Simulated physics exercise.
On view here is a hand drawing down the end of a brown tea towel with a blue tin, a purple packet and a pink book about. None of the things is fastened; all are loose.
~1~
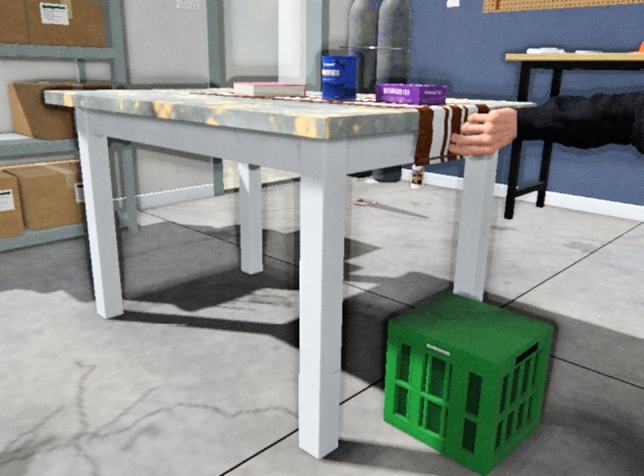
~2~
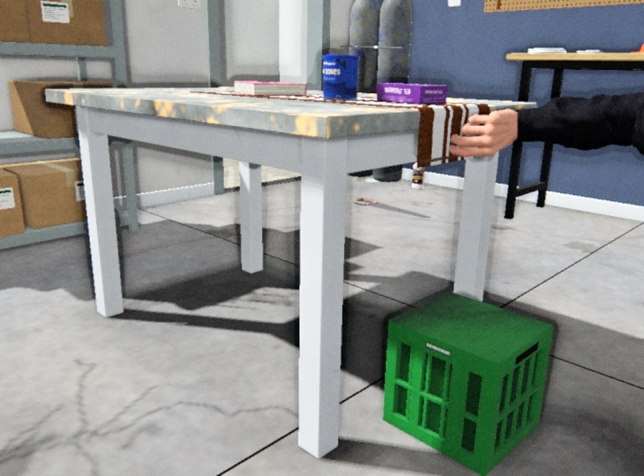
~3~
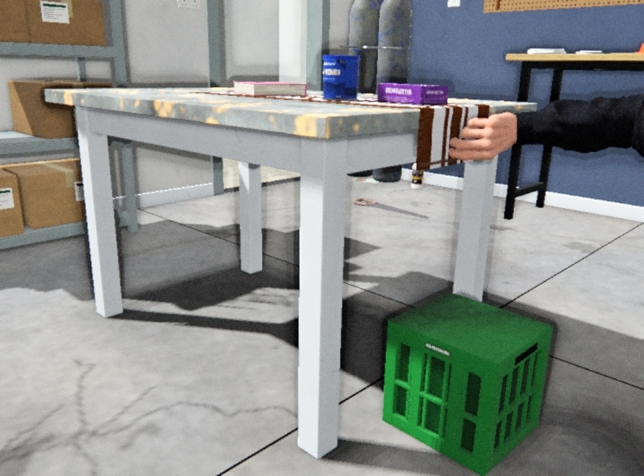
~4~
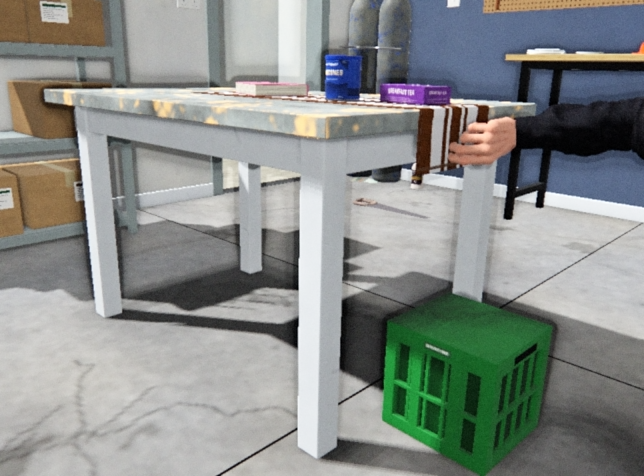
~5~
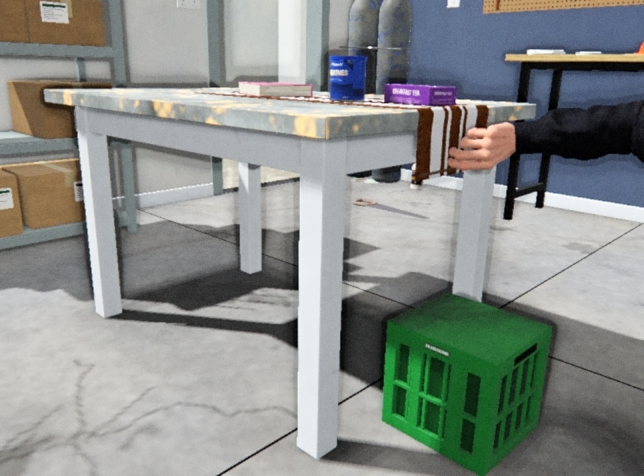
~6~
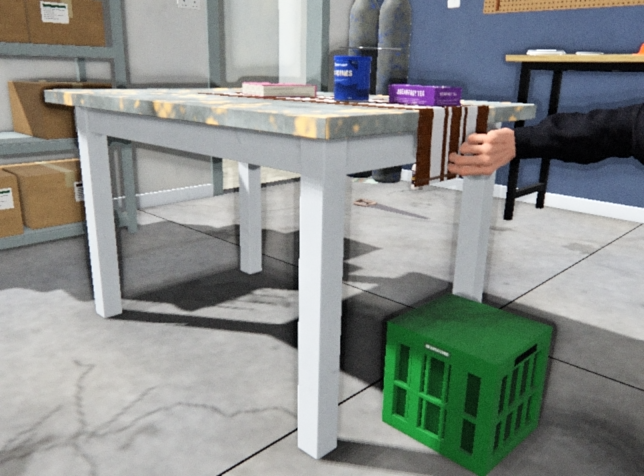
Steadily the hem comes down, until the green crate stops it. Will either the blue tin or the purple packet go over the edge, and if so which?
The blue tin goes over the edge, the purple packet goes over the edge.
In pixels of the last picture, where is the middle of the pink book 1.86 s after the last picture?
Around (367, 95).
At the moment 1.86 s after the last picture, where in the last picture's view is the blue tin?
Approx. location: (470, 298).
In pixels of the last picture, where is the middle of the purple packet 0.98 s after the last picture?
At that moment it is at (493, 282).
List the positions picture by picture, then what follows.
In the first picture, tea towel end (415, 167); blue tin (340, 56); purple packet (411, 85); pink book (268, 84); top of the crate (477, 340).
In the second picture, tea towel end (417, 168), far hem (190, 93); purple packet (411, 84); purple packet stands on the cloth.
In the third picture, tea towel end (416, 170); blue tin (342, 56).
In the fourth picture, tea towel end (415, 175), far hem (191, 93); purple packet (415, 85).
In the fifth picture, tea towel end (415, 181); blue tin (349, 56).
In the sixth picture, tea towel end (414, 187), far hem (197, 94); blue tin (353, 57); purple packet (425, 86); top of the crate (476, 340).
Then, 0.98 s after the last picture, hem going down; tin carried along near (413, 81); packet down below near (493, 282).
Then, 1.86 s after the last picture, hem on the crate; tin down below near (470, 298); packet down below near (493, 282).
At rest, hem on the crate; tin down below near (470, 298); packet down below near (493, 282). The blue tin falls off and the purple packet goes over the edge.
